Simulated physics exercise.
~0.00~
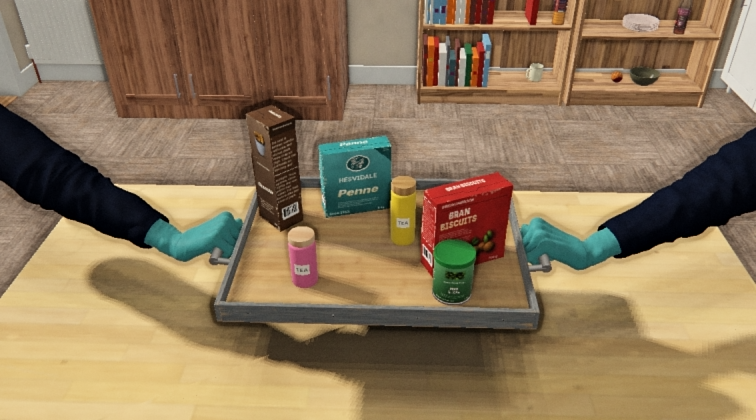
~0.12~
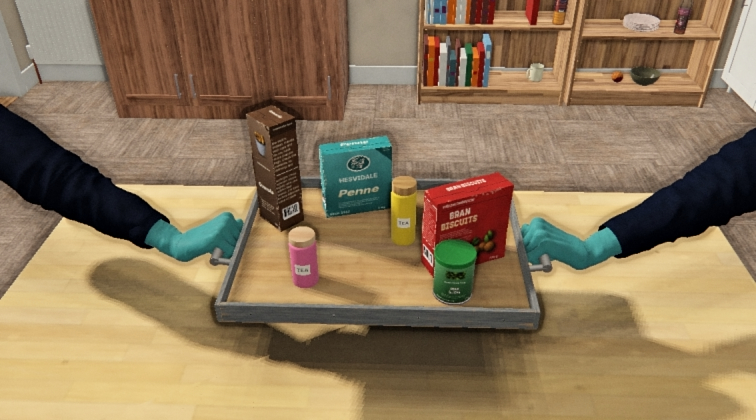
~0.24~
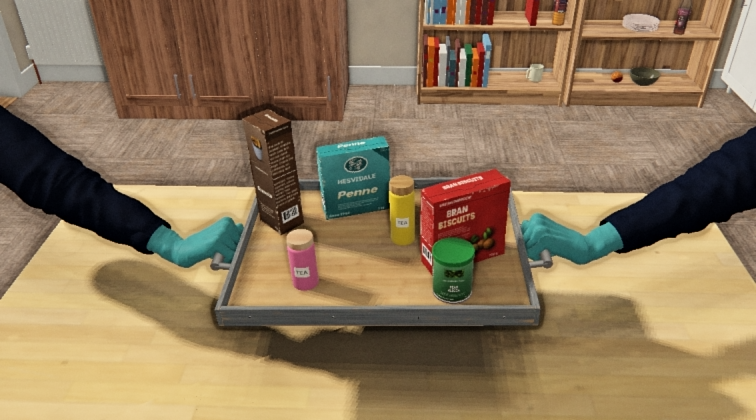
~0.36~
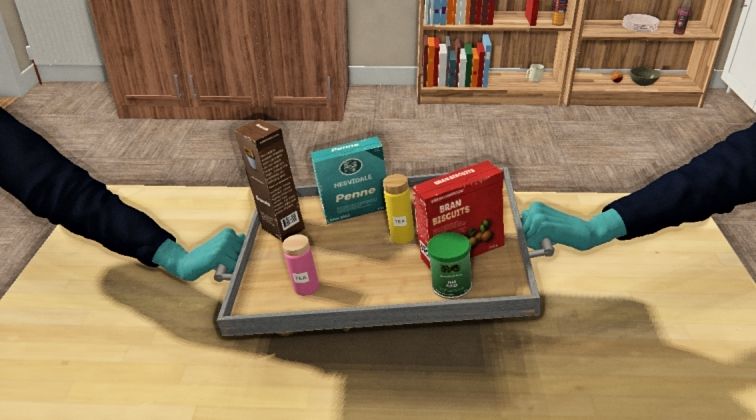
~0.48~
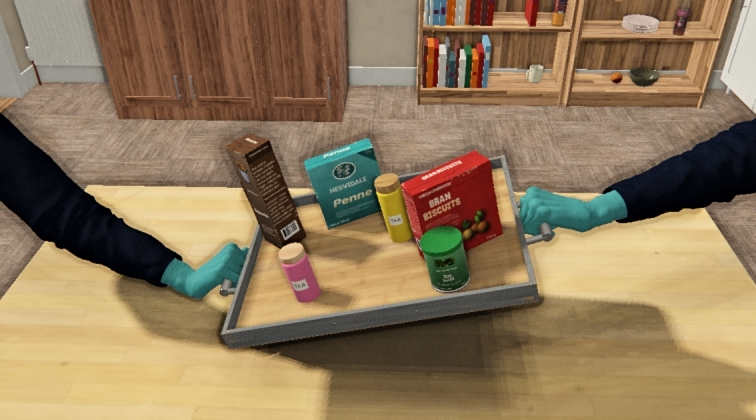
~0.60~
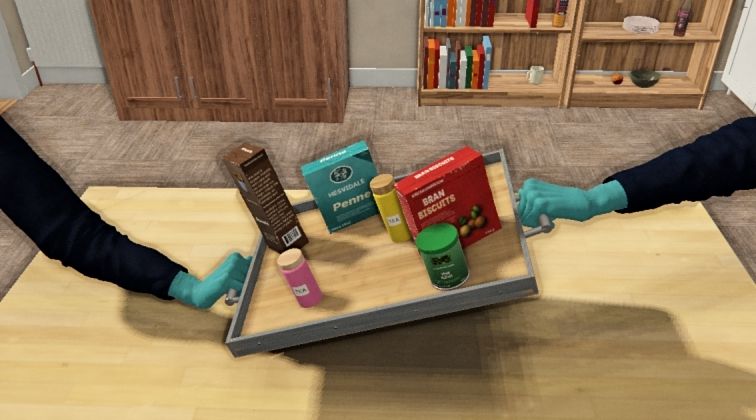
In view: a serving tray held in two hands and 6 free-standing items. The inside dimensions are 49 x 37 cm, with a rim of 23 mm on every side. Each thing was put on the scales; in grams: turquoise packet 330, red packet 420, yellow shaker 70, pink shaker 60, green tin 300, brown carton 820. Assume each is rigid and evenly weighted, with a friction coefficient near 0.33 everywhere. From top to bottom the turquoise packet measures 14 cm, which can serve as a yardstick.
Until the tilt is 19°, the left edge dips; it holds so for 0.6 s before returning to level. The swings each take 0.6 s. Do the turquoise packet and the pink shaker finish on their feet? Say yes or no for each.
Turquoise packet - yes; pink shaker - yes.
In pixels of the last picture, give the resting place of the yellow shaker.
It ends up near (354, 213).
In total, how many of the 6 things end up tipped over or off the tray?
The tally is 0.
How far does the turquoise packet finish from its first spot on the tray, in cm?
It ends about 6 centimetres from where it started.
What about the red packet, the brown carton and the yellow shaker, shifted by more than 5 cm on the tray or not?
Red packet: Is displaced; brown carton: Remains in place; yellow shaker: Is displaced.
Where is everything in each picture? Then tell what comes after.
The first picture shows tray level; turquoise packet (356, 177); pink shaker (303, 257).
The second picture shows tray level; green tin (454, 272); brown carton (277, 170).
The third picture shows tray tilted 2°, left edge down; red packet (464, 223); yellow shaker (402, 211).
The fourth picture shows tray tilted 7°, left edge down; green tin (450, 266); brown carton (271, 182).
The fifth picture shows tray tilted 14°, left edge down; red packet (453, 210); yellow shaker (394, 208).
The sixth picture shows tray tilted 18°, left edge down; turquoise packet (347, 188); pink shaker (300, 278).
By 1.00 s, tray tilted 19°, left edge down; turquoise packet 2 cm from its spot near (336, 191); red packet 3 cm from its spot; yellow shaker 2 cm from its spot.
By 1.30 s, tray tilted 19°, left edge down; turquoise packet 5 cm from its spot near (322, 195); pink shaker 3 cm from its spot near (284, 284); red packet 7 cm from its spot.
By 1.60 s, tray tilted 10°, left edge down; turquoise packet 6 cm from its spot near (320, 187); pink shaker 5 cm from its spot near (271, 273); red packet 13 cm from its spot.
When it is over (2.4 s), not toppled but over 5 cm from the start, turquoise packet, red packet, yellow shaker, pink shaker and green tin; the last one within 5 cm of the start. In the last view, turquoise packet near (325, 178), pink shaker near (273, 259).
